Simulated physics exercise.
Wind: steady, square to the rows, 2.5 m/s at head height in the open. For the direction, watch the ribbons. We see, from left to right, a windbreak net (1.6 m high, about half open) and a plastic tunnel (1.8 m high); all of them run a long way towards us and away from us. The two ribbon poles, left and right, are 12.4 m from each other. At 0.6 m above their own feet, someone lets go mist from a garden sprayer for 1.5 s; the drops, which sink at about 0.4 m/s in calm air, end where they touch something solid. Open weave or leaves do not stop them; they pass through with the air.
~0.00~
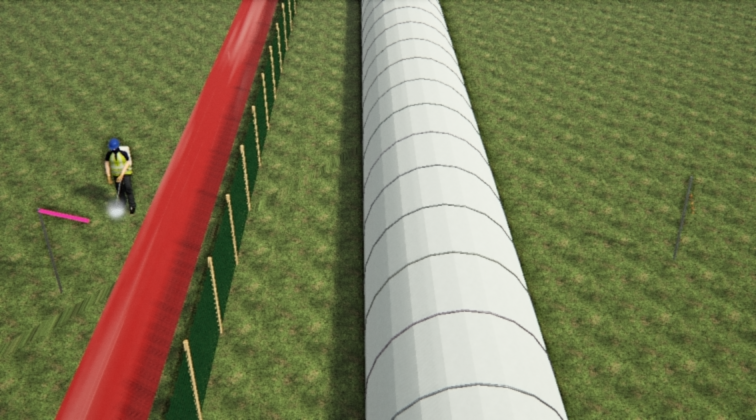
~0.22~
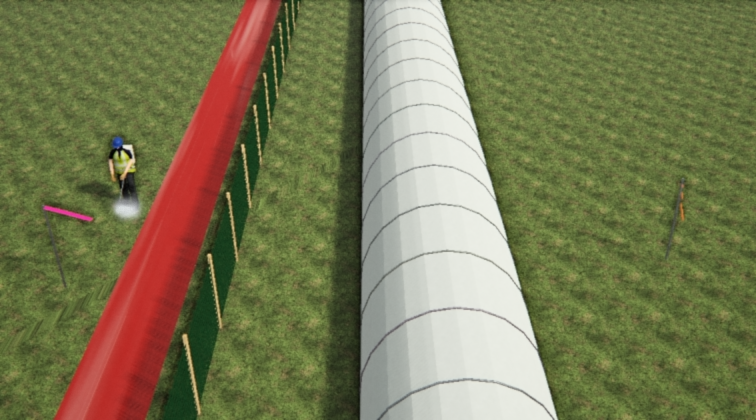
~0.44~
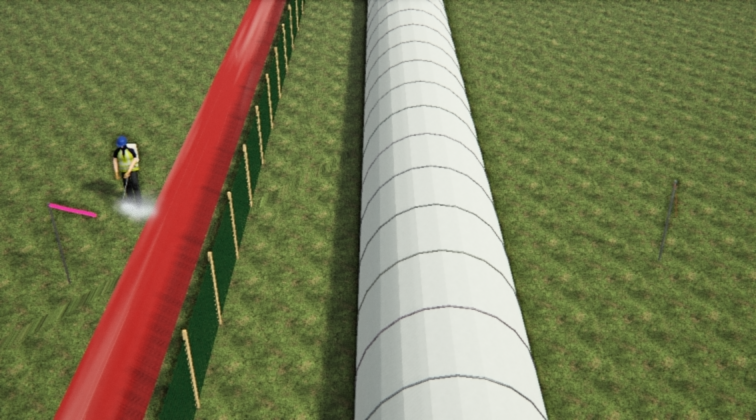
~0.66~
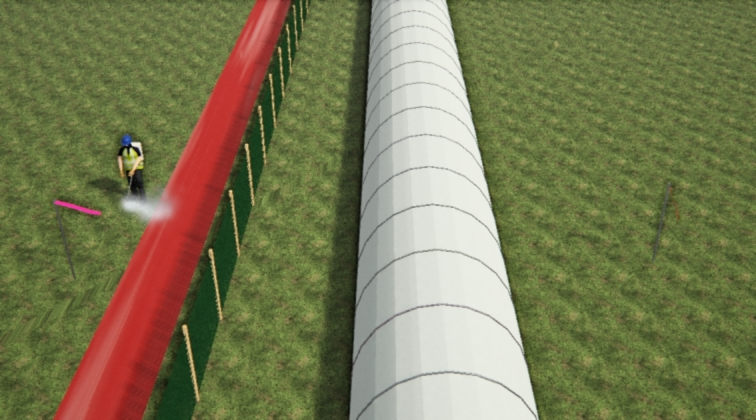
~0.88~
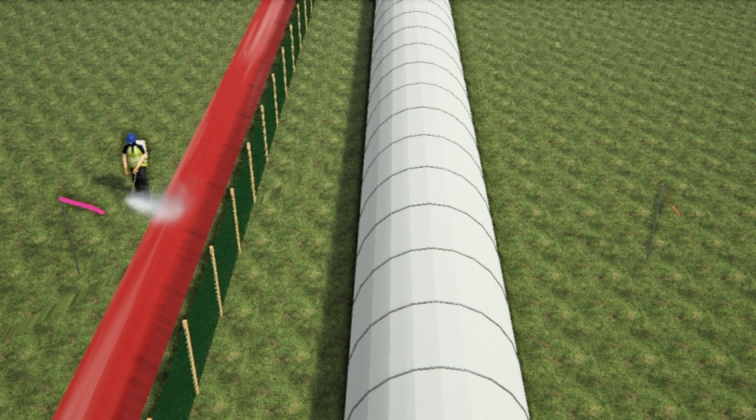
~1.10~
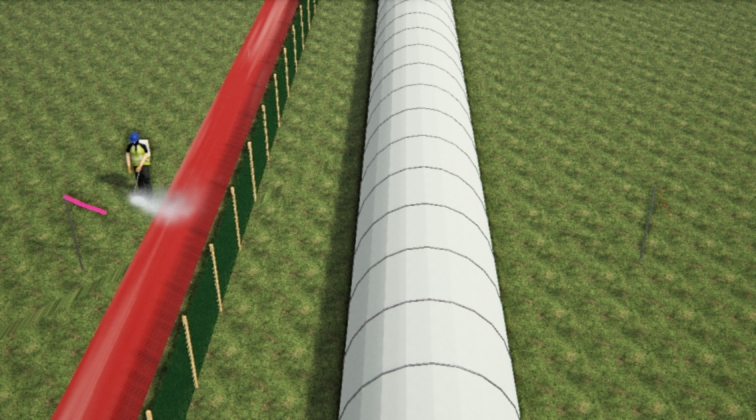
On a grassy field with a low net and a long pale tunnel, someone on the left let out a small white mist, which spread and drifted rightward across a long red shape.
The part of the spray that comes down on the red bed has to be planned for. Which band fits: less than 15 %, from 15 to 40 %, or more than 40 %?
More than 40 %.
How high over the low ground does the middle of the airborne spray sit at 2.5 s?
About 0.4 m.
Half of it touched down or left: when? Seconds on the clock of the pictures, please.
Roughly at 2.4 s.
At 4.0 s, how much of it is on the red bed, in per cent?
About 65 %.
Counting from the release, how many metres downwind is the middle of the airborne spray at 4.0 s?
It is around 3.5 m.
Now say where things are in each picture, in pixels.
The first frame shows the left ribbon ends at (89, 221), leaning 70 degrees to the right, the spray in the air spans x = 110 to 120 around y = 210 and it comes from (117, 207).
The second frame shows the spray in the air spans x = 115 to 135 around y = 205 and the red one passes (160, 266).
The third frame shows the left ribbon ends at (96, 216), leaning 70 degrees to the right, the spray in the air spans x = 120 to 155 around y = 205 and the top of the plastic tunnel crosses (429, 153).
The fourth frame shows the spray in the air spans x = 125 to 170 around y = 205 and the red one passes (189, 202).
The fifth frame shows the left ribbon ends at (103, 213), leaning 70 degrees to the right and the spray in the air spans x = 130 to 185 around y = 205.
The sixth frame shows the spray in the air spans x = 135 to 195 around y = 200 and the top of the plastic tunnel crosses (423, 155).
After 2.5 s, 51 % is no longer flying here, and 48 % lies on the red bed; the middle of what still flies is 0.3 m above the low ground, near (203, 207).
After 4.0 s, 84 % is no longer flying here, and 66 % lies on the red bed; the middle of what still flies is 0.5 m above the low ground, near (277, 201).
After 8.0 s, 96 % is no longer flying here, and 66 % lies on the red bed.
After 20.0 s, 99 % is no longer flying here, and 66 % lies on the red bed.
After 45.0 s, 100 % is no longer flying here, and 66 % lies on the red bed.
